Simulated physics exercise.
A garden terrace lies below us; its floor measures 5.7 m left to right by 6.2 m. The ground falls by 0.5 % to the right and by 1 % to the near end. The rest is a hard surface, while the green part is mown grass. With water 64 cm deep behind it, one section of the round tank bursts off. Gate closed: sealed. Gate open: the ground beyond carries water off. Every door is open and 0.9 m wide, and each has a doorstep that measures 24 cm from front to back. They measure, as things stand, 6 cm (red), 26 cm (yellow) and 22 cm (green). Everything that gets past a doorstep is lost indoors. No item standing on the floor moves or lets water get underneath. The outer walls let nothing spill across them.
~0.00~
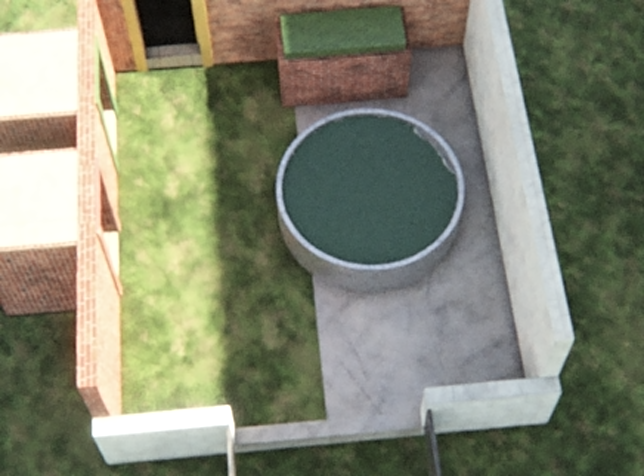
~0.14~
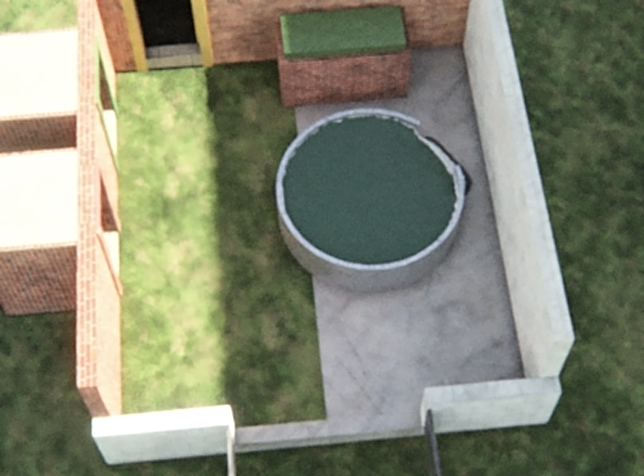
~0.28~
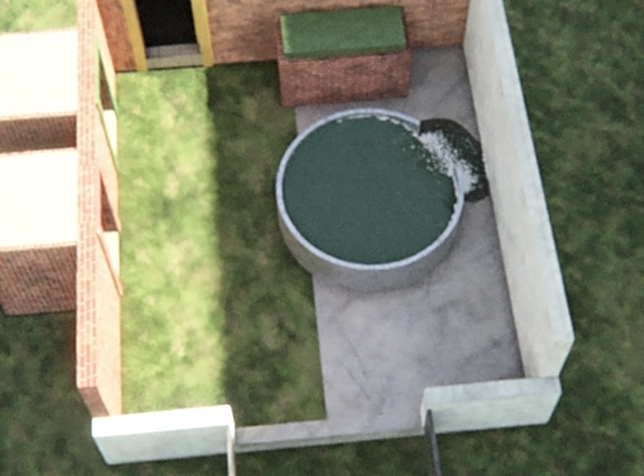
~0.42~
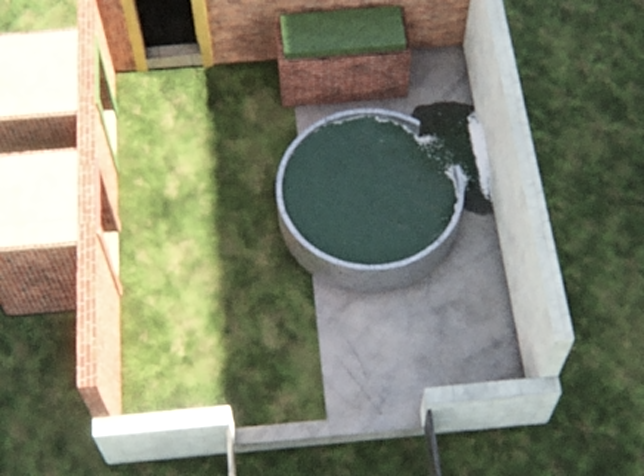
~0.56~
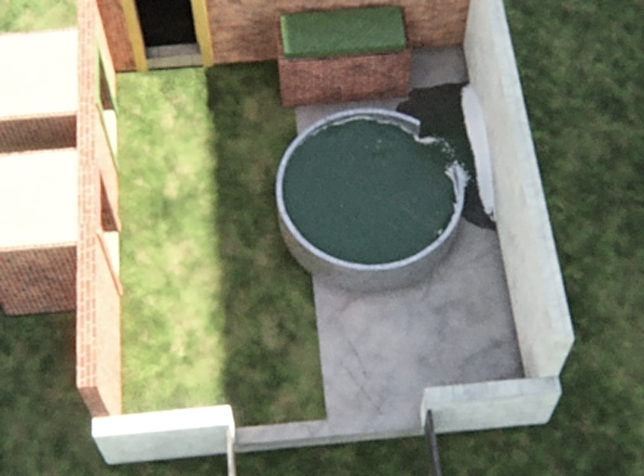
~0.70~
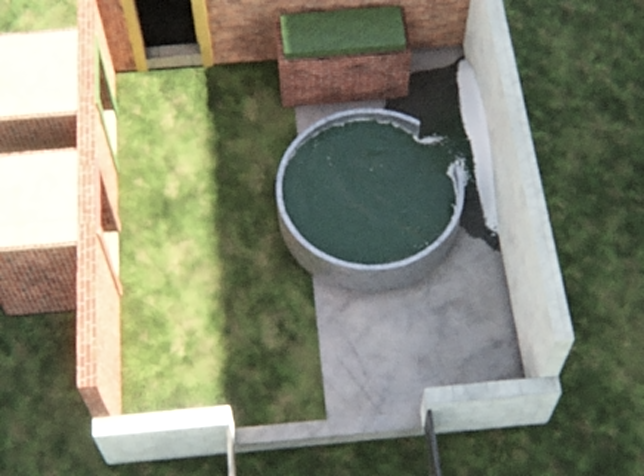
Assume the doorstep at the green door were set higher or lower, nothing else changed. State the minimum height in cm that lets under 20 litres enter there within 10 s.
Some 6.5 cm above the ground.
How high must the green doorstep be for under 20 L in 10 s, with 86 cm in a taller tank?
A step of about 11.0 cm does it.
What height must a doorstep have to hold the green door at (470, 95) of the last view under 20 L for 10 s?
38 cm.
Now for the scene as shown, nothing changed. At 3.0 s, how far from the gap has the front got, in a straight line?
Front distance: Approx. 4.8 m.
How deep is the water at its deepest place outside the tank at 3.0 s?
Max depth: Near 50 cm.
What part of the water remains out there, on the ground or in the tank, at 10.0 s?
About 92 %.
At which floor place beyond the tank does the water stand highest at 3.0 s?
Near (459, 57).
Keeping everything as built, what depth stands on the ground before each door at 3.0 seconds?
Before red it's 0 cm, before yellow 3 cm, before green 0 cm.
After 1.4 s water covers 15 % of the floor, deepest (52 cm) near (478, 160); it has not reached the green door.
After 3.0 s water covers 30 % of the floor, deepest (50 cm) near (459, 57); it has not reached the green door.
After 10.0 s water covers 100 % of the floor, deepest (19 cm) near (480, 170); 8 cm at the green door, 0 litres in over its 22 cm doorstep.
At the green door as built, the water arrived by 5.5 s and peaked near 11 cm at 6.0 s.
With a doorstep of 5.5 cm, 32 litres would have come in within the 10 s; with 7.5 cm, 10 litres. So under 20 litres takes about 6.5 cm.
